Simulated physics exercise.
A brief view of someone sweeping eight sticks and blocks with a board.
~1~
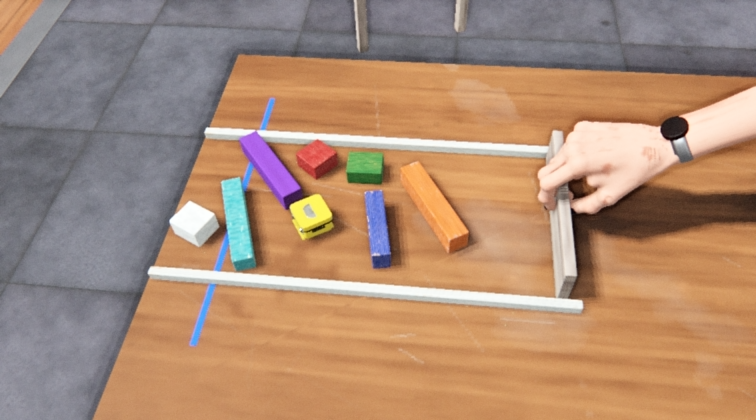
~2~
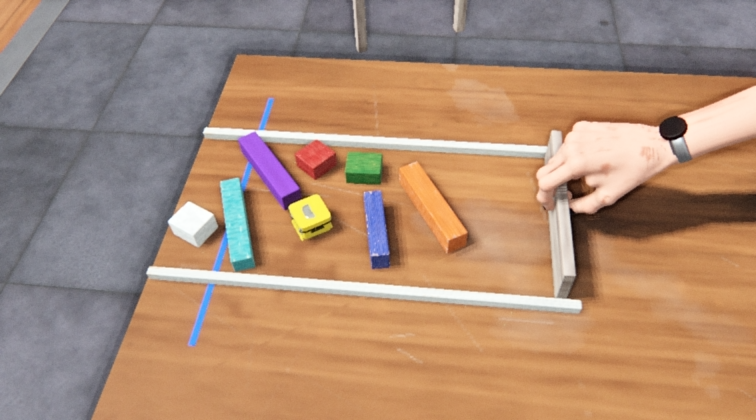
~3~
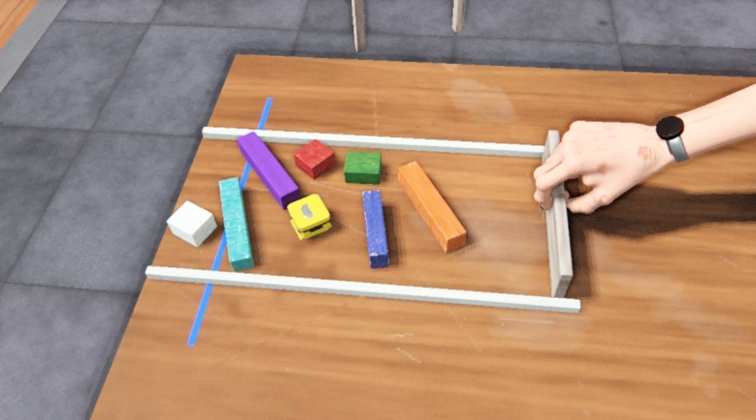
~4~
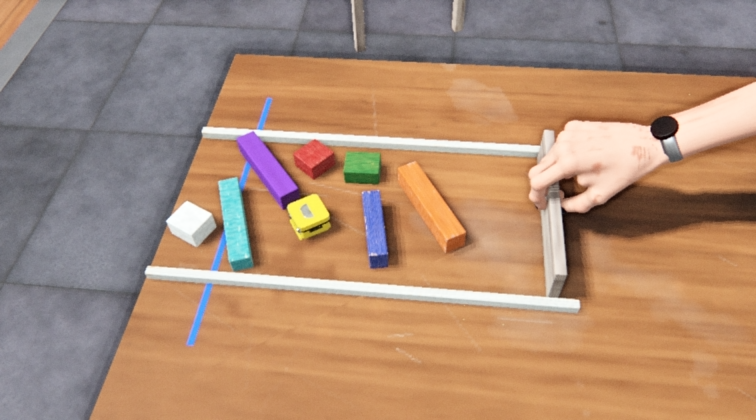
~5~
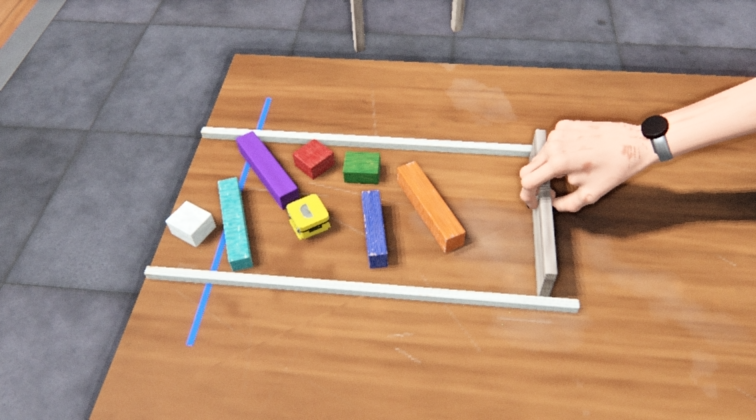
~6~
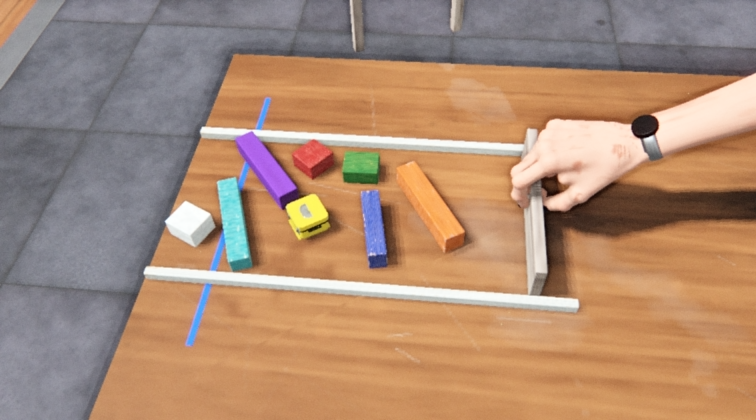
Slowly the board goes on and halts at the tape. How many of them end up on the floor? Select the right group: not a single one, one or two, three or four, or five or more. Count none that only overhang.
The ones that fall? Three or four of them, I think.
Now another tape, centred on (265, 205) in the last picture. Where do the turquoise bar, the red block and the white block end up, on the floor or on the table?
Taking each: The turquoise bar holds its spot, the red block holds its spot, the white block topples.
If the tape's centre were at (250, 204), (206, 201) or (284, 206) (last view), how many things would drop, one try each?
The counts come to 3, then 6, then 0.
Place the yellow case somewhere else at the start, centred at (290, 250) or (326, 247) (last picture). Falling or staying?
Lab note - yellow case, try one keeps its place, try two keeps its place.
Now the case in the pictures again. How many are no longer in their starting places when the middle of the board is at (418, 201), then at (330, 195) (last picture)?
By then 1, and later 6.
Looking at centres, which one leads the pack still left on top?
The one out in front is the yellow case.
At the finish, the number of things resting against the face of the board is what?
The number is 1.
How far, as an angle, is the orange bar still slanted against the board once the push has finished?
Misalignment: Close to 0°.
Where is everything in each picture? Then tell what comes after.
In the first picture, white block (195, 224); turquoise bar (238, 223); purple stick (271, 169); board (560, 211); tape (239, 203).
In the second picture, turquoise bar (237, 223); yellow case (311, 219).
In the third picture, purple stick (268, 169); blue bar (375, 229).
In the fourth picture, white block (192, 224); red block (314, 159).
In the fifth picture, turquoise bar (235, 222); orange bar (430, 205).
In the sixth picture, white block (191, 224); turquoise bar (234, 223); purple stick (267, 169); board (533, 208); tape (235, 203).
Soon after, none off yet; white block at rest near (191, 224); turquoise bar at rest near (234, 223); purple stick at rest near (267, 169).
Then, none off yet; white block at rest near (191, 224); turquoise bar at rest near (234, 223); purple stick moved a little near (249, 171).
At rest, the number that fall off is three or four; fallen, red block, purple stick, turquoise bar and white block.
